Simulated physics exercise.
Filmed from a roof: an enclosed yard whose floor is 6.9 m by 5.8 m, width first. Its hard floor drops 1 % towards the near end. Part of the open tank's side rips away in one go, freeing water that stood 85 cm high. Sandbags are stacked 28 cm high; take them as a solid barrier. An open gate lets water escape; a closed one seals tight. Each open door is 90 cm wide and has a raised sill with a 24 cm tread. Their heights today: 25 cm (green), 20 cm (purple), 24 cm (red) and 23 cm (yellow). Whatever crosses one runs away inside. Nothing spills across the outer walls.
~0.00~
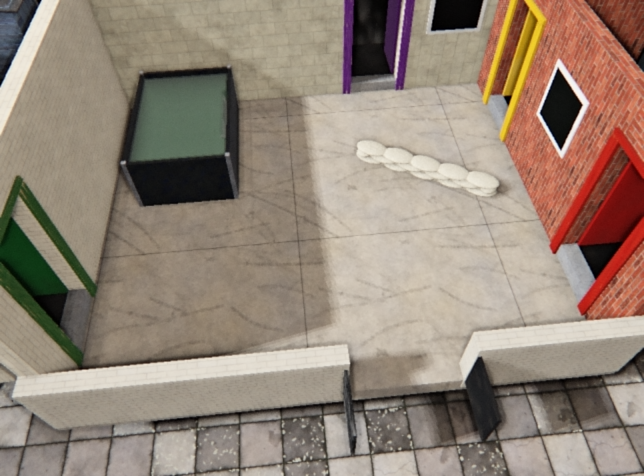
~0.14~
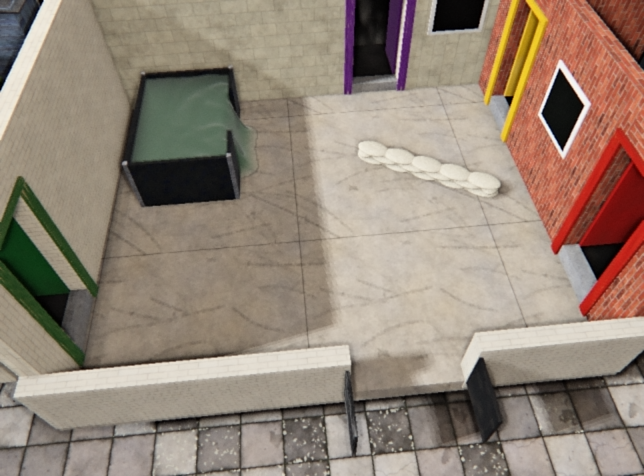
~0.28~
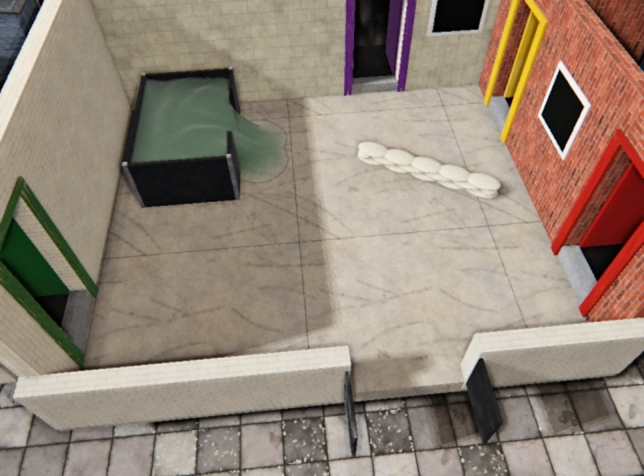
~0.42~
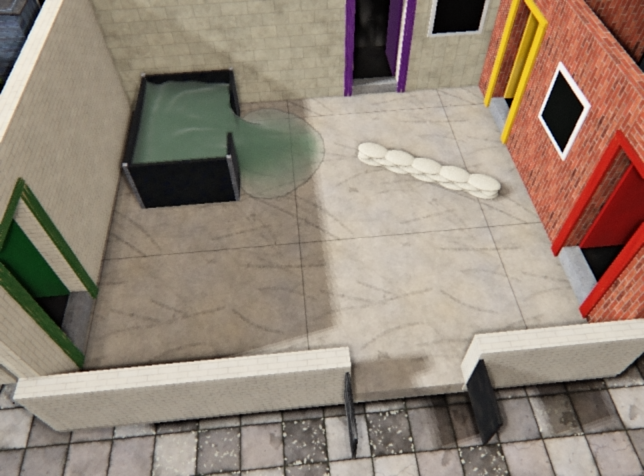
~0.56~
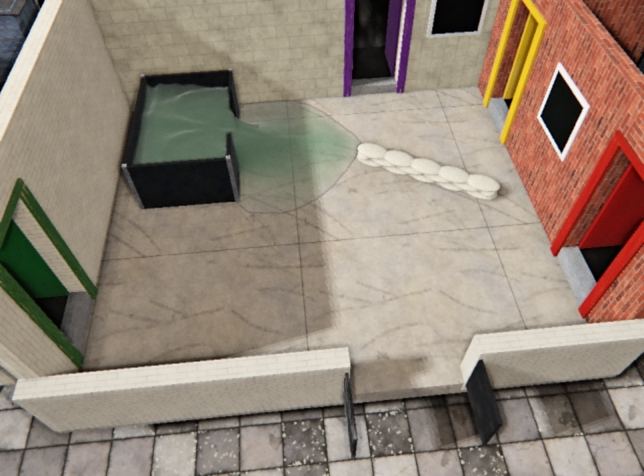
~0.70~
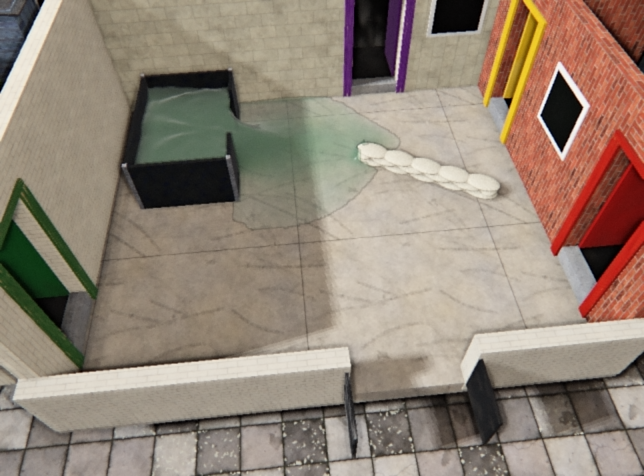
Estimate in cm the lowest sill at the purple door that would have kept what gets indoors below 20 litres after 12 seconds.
About 12 cm.
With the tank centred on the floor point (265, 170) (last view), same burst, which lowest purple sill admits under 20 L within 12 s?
About 19 cm.
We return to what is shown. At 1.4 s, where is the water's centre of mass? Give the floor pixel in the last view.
Around (259, 151).
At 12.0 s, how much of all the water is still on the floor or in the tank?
Roughly 86 in a hundred.
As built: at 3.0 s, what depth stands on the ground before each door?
Depths in cm: Green 0, purple 11, red 19, yellow 28.
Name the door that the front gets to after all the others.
The green one.
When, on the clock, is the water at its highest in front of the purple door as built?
Around 5.5 s.
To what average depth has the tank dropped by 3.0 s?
Roughly 29 cm on average.
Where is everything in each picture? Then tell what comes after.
The open tank at (182, 115) is whole and still, 85 cm deep; the purple door at (376, 45) is dry, in the first frame.
Water pours out at (234, 139) and has run 0.3 m, to (254, 168); about 8 cm deep outside, 85 cm at the back, in the second frame.
The gap is at (234, 140), the front 0.8 m out at (284, 159); the back of the open tank holds 81 cm, in the third frame.
The gap is at (235, 141), the front 1.5 m out at (321, 153); the back of the open tank holds 73 cm, in the fourth frame.
The front is at (356, 148), 2.2 m from the gap at (234, 141); 4.4 m2 of floor is wet, 72 cm left at the back, in the fifth frame.
The gap is at (234, 142), the front 2.9 m out at (395, 142); the back of the open tank holds 70 cm; 0.7 m in a straight line remain to the purple door at (377, 48), in the sixth frame.
After 1.4 s water covers 40 % of the floor, deepest (40 cm) near (243, 154); 17 cm at the purple door, 0 litres in over its 20 cm sill.
After 3.0 s water covers 60 % of the floor, deepest (40 cm) near (597, 351); 11 cm at the purple door, 0 litres in over its 20 cm sill.
After 12.0 s water covers 95 % of the floor, deepest (12 cm) near (124, 150); 6 cm at the purple door, 0 litres in over its 20 cm sill.
At the purple door as built, the water arrived by 1.0 s and peaked near 19 cm at 5.6 s.
Run again over the same 12 s with other heights there, 31 litres in over 11 cm, 8 litres over 14.5 cm. The limit of 20 litres is kept from about 12 cm up.
